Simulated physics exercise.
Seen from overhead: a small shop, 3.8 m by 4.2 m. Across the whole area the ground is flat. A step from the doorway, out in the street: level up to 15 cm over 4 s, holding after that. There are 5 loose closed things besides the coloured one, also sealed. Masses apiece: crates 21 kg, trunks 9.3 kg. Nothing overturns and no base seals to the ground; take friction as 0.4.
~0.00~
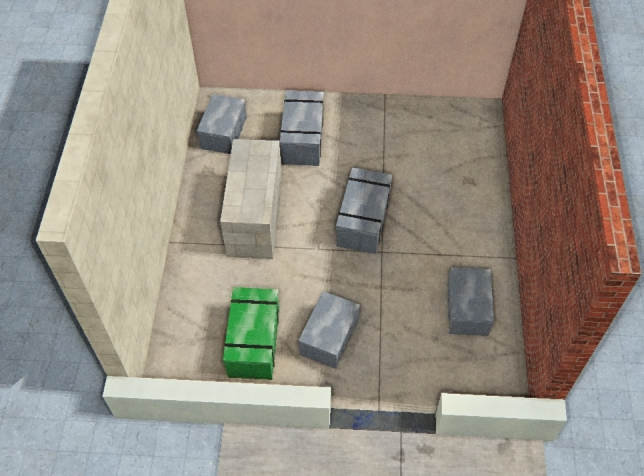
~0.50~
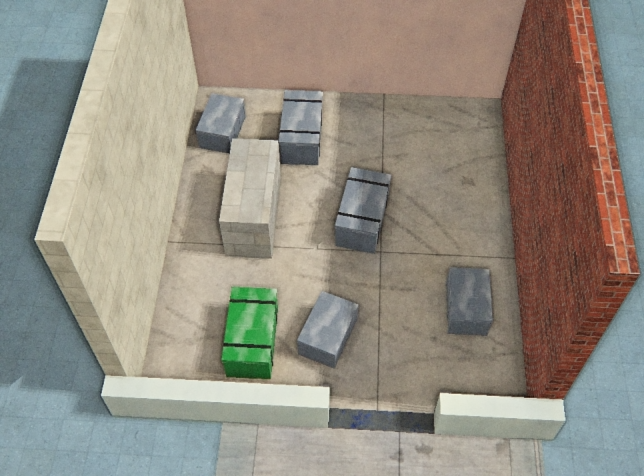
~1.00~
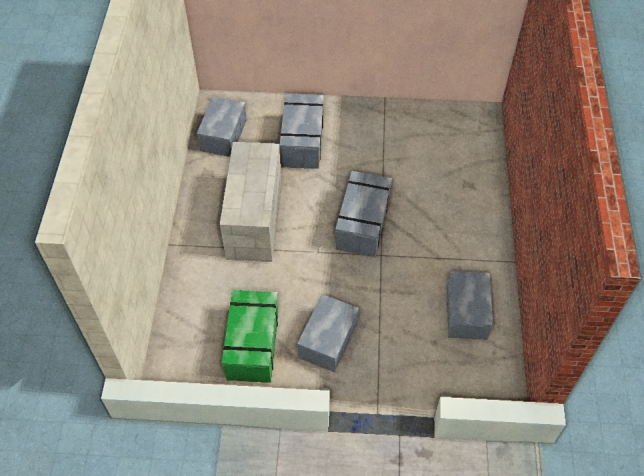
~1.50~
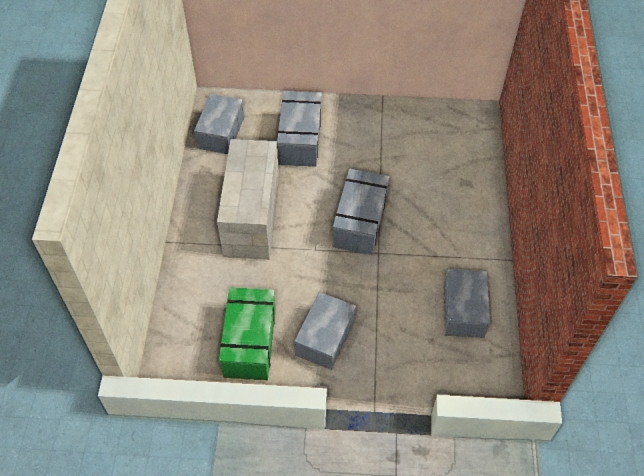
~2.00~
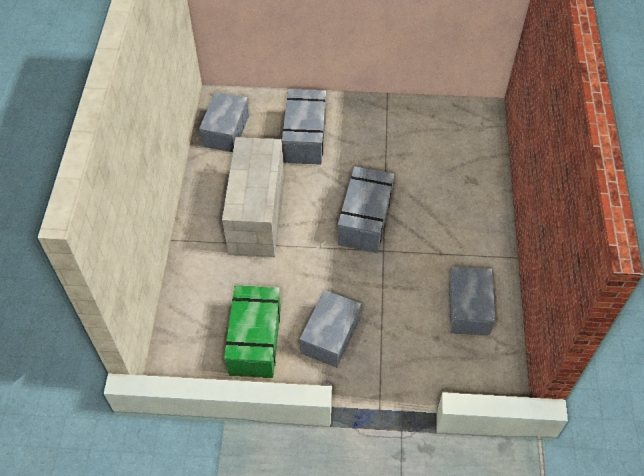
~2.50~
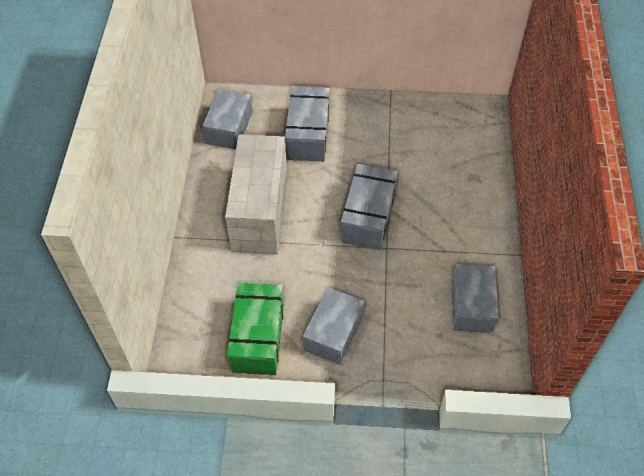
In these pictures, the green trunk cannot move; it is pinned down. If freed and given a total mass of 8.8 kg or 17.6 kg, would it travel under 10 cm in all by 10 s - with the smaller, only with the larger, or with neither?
It will take the heavier choice to stop it.
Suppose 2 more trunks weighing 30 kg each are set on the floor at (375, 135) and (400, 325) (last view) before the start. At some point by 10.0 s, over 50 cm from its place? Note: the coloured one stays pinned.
First one: Inside the limit; second one: Beyond the limit.
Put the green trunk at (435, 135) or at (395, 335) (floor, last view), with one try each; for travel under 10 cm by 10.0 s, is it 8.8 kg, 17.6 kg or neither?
Result, try 1: Both fail; try 2: Both fail.
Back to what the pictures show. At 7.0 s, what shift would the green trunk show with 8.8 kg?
It would be some 0 cm from its spot.
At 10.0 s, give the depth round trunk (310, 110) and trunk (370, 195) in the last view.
Roughly 3 and 3 cm.
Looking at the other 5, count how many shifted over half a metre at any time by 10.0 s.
Tally: 1.
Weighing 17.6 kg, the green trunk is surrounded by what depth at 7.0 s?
Around 2 cm.
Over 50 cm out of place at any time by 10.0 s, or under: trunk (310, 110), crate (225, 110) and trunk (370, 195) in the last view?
Results in sequence: Threshold not reached; threshold not reached; threshold exceeded.
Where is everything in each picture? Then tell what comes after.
The first frame shows the green trunk at (251, 324) rests on the ground; water covers 0.0 m2; 0 of 6 have shifted.
The second frame shows the green trunk at (250, 323) rests on the ground; water covers 0.0 m2; 0 of 6 have shifted.
The third frame shows the green trunk at (250, 327), on the bottom; water covers 0.0 m2; 0 of 6 have shifted.
The fourth frame shows the green trunk at (247, 324) rests on the ground; water covers 0.0 m2; 0 of 6 have shifted.
The fifth frame shows the green trunk at (253, 322), on the bottom; water covers 0.0 m2; 0 of 6 have shifted.
The sixth frame shows the green trunk at (256, 319) rests on the ground; 0.2 m2 under water; 0 of 6 have shifted.
After 3.5 s the green trunk would be 0 cm from its start with 8.8 kg and 0 cm from its start with 17.6 kg; 0 cm of water round it then.
After 4.5 s the green trunk would be 0 cm from its start with 8.8 kg and 0 cm from its start with 17.6 kg; 1 cm of water round it then.
After 7.0 s the green trunk would be 0 cm from its start with 8.8 kg and 0 cm from its start with 17.6 kg; 2 cm of water round it then.
After 10.0 s the green trunk would be 30 cm from its start with 8.8 kg and 0 cm from its start with 17.6 kg; 2 cm of water round it then.
